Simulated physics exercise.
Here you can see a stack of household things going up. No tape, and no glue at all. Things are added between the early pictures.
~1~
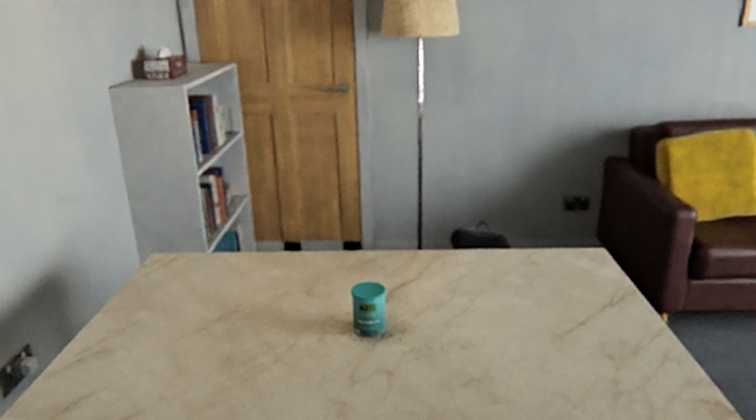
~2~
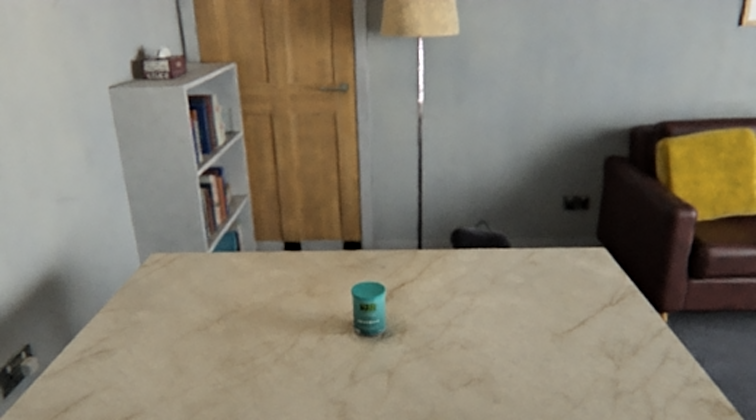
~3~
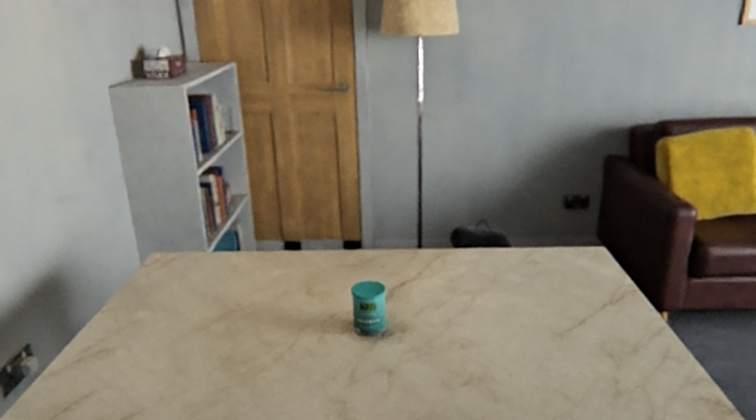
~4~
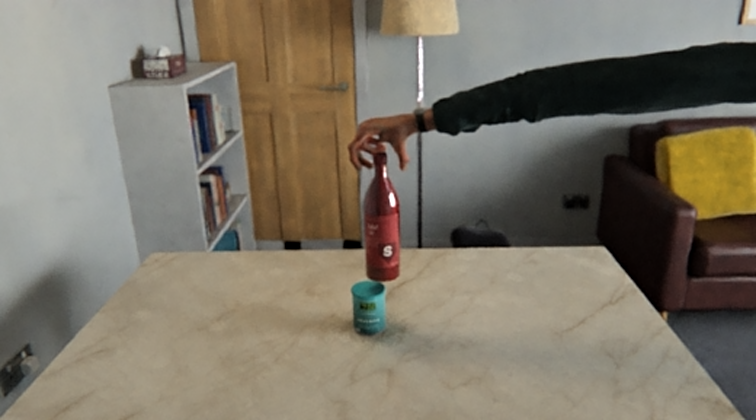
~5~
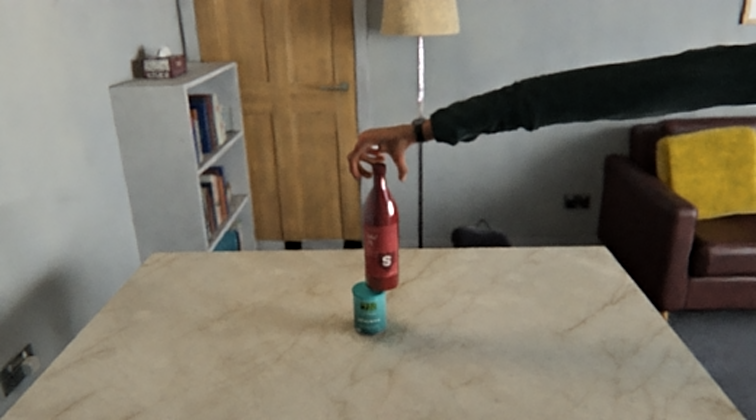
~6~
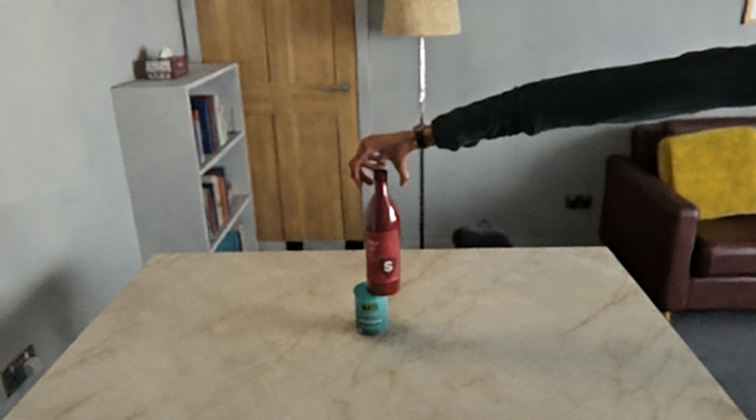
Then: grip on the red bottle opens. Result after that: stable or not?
The stack stays intact.
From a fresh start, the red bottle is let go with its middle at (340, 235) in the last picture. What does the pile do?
In the end the pile crashes down.
Then, 0.20 s on from there, no change.
Then, 0.50 s on from there, red bottle resting near (383, 232).
In the end, both unmoved. At the end, from the last picture's camera, red bottle near (383, 232). The pile keeps its balance.
